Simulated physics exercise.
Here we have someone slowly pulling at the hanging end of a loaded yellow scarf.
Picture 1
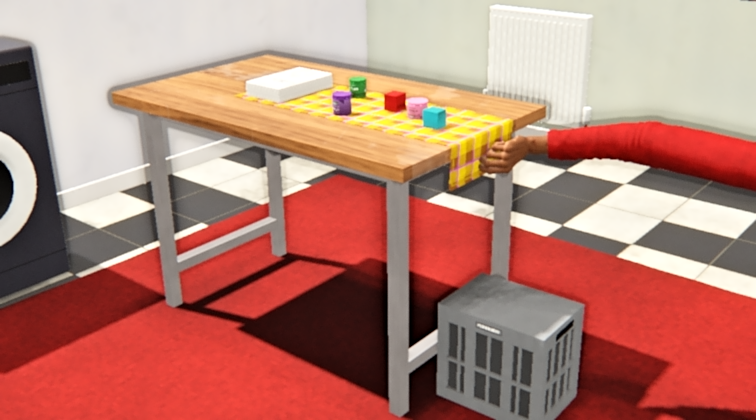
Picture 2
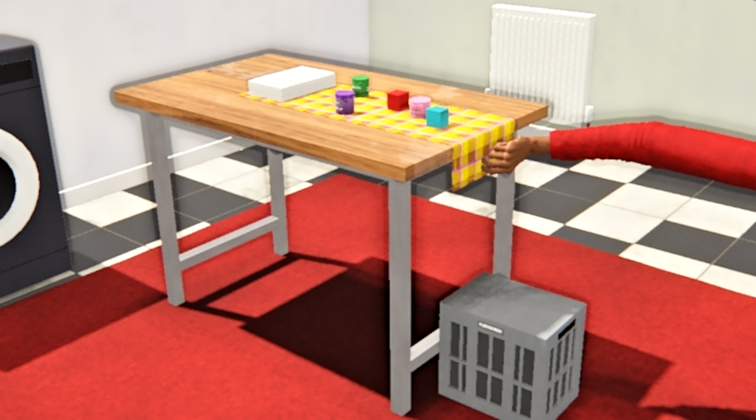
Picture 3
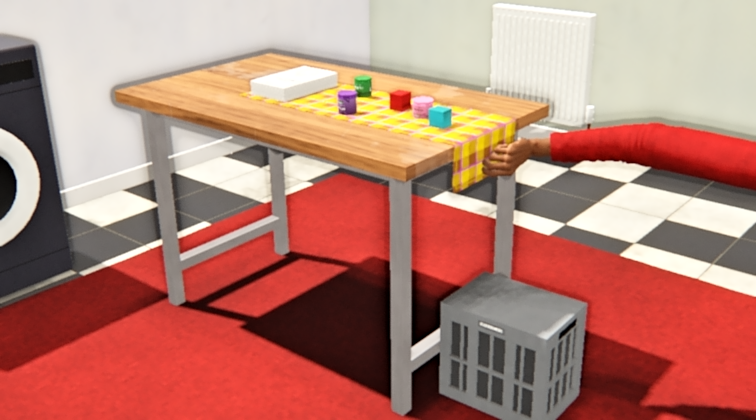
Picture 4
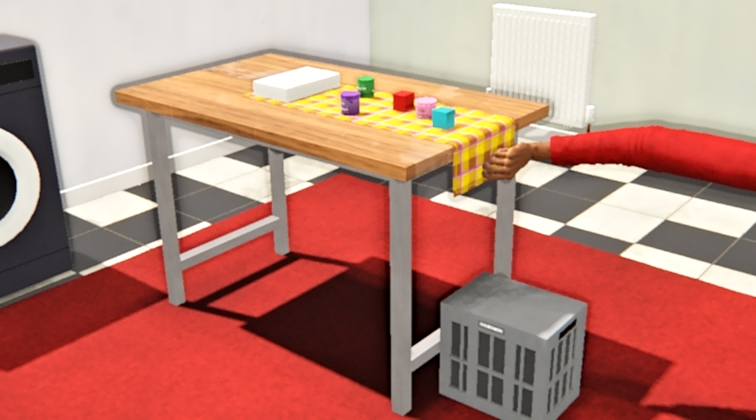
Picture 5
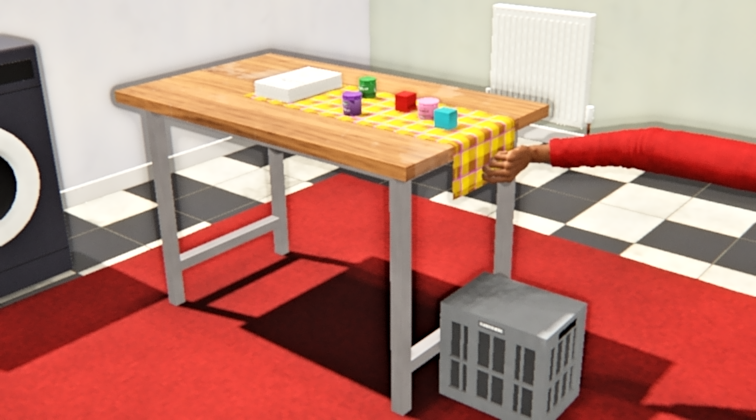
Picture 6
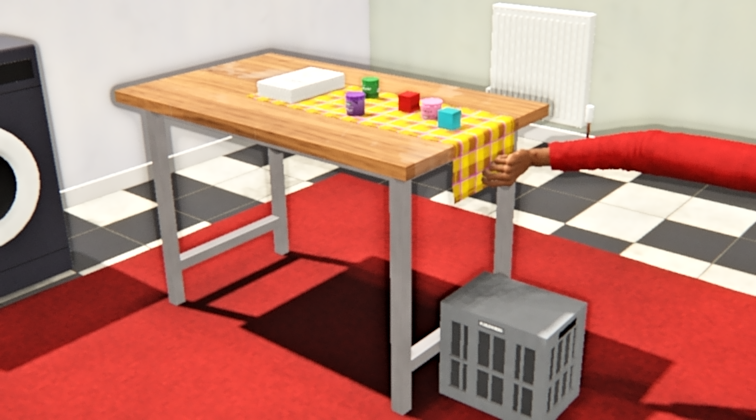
A hand in a red sleeve slowly pulled the hanging end of a yellow checked scarf downward, and the small colourful pots and cubes and a white box on the table slid slightly right with it.
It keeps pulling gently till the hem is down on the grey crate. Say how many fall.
The table loses three.
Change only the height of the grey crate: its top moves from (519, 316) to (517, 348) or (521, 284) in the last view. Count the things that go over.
Over the edge go 4 and 2.
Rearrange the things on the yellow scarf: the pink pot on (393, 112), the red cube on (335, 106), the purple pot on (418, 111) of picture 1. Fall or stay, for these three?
The pink pot goes over; the red cube keeps its place on top; the purple pot falls.
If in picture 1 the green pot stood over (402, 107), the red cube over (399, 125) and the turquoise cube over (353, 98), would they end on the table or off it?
The green pot tumbles off; the red cube is carried off; the turquoise cube stays on.
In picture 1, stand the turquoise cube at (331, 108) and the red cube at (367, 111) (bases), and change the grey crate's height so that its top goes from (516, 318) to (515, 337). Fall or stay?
The turquoise cube survives, the red cube is carried off.
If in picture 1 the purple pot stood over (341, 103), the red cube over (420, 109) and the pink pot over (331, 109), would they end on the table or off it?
The purple pot keeps its place on top; the red cube is carried off; the pink pot survives.
Soon after, hem near (484, 221); turquoise cube gone.
After that, hem near (484, 264); turquoise cube and pink pot gone.
And then, hem on the crate; turquoise cube, pink pot and red cube gone.
In the end, hem on the crate; turquoise cube, pink pot and red cube gone. The count of fallen things is three.
